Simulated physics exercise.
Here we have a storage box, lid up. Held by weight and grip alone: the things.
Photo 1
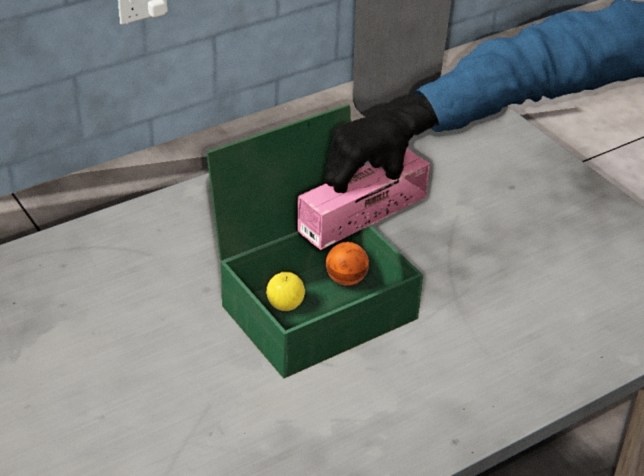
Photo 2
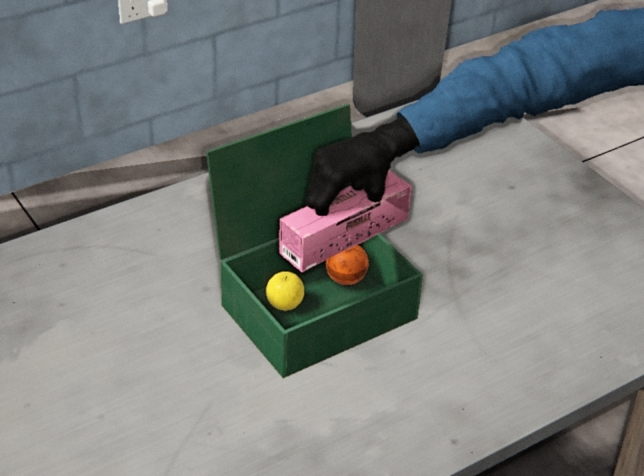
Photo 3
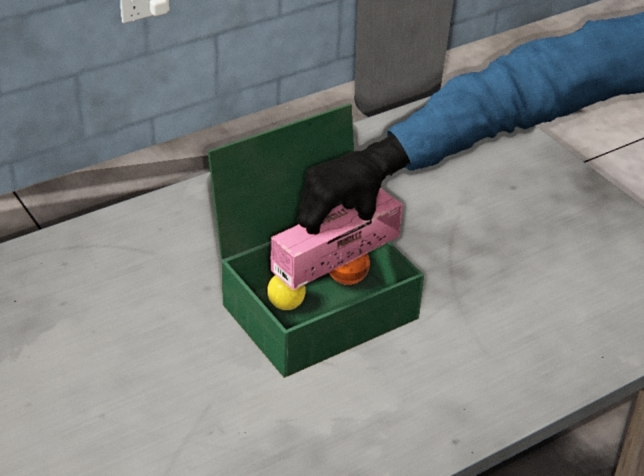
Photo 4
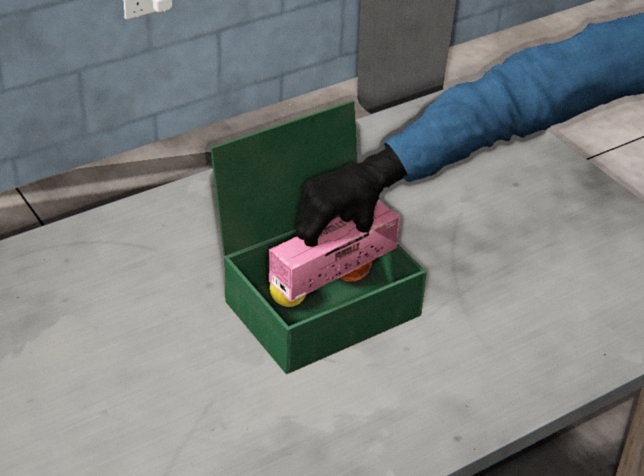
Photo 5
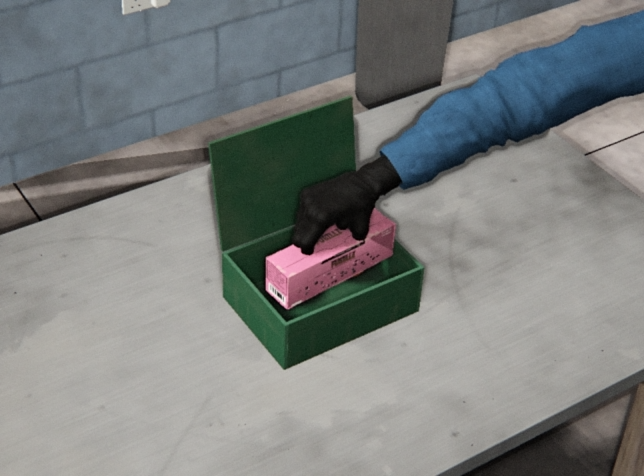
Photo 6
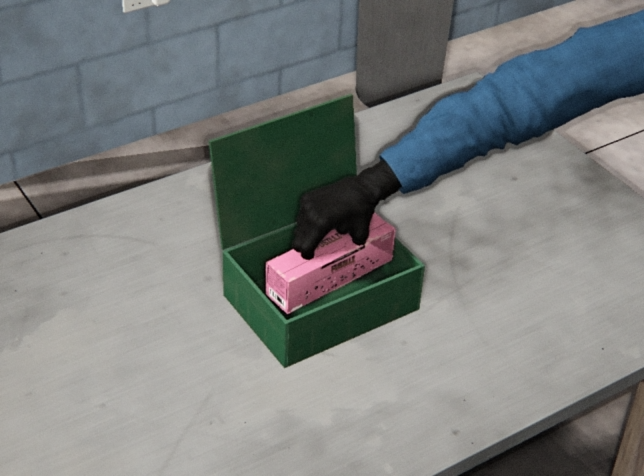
On a grey table beside a blue block wall, seen from above at an angle, the camera stays almost still. An open green box holds a yellow apple at left and an orange fruit at right, while a black-gloved hand in a blue sleeve grips a pink carton above them. The hand lowers the carton leftward into the box, covering both fruits, and keeps hold of it.
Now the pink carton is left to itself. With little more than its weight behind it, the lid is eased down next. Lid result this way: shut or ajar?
Shut.
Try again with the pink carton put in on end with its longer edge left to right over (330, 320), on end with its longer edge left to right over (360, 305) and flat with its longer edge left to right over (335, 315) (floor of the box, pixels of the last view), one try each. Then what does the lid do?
Try 1: Lid stays raised; try 2: Lid stays raised; try 3: Lid goes down.
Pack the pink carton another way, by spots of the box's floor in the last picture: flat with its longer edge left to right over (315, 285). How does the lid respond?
Lid: Closed.
Then, 0.30 s later than the last frame, pink carton tilted by 3° near (335, 297); orange ball moved a little.
Then, 1.40 s later than the last frame, lid 72° above the rim; pink carton moved a little near (336, 298).
Then, 1.80 s later than the last frame, lid 47° above the rim; pink carton moved a little near (336, 298).
Then, 2.30 s later than the last frame, lid 11° above the rim; pink carton moved a little near (336, 298).
When it is over, lid shut; moved from the start, pink carton; the other 2 as before. End places, in pixels of the last picture, pink carton near (336, 298).
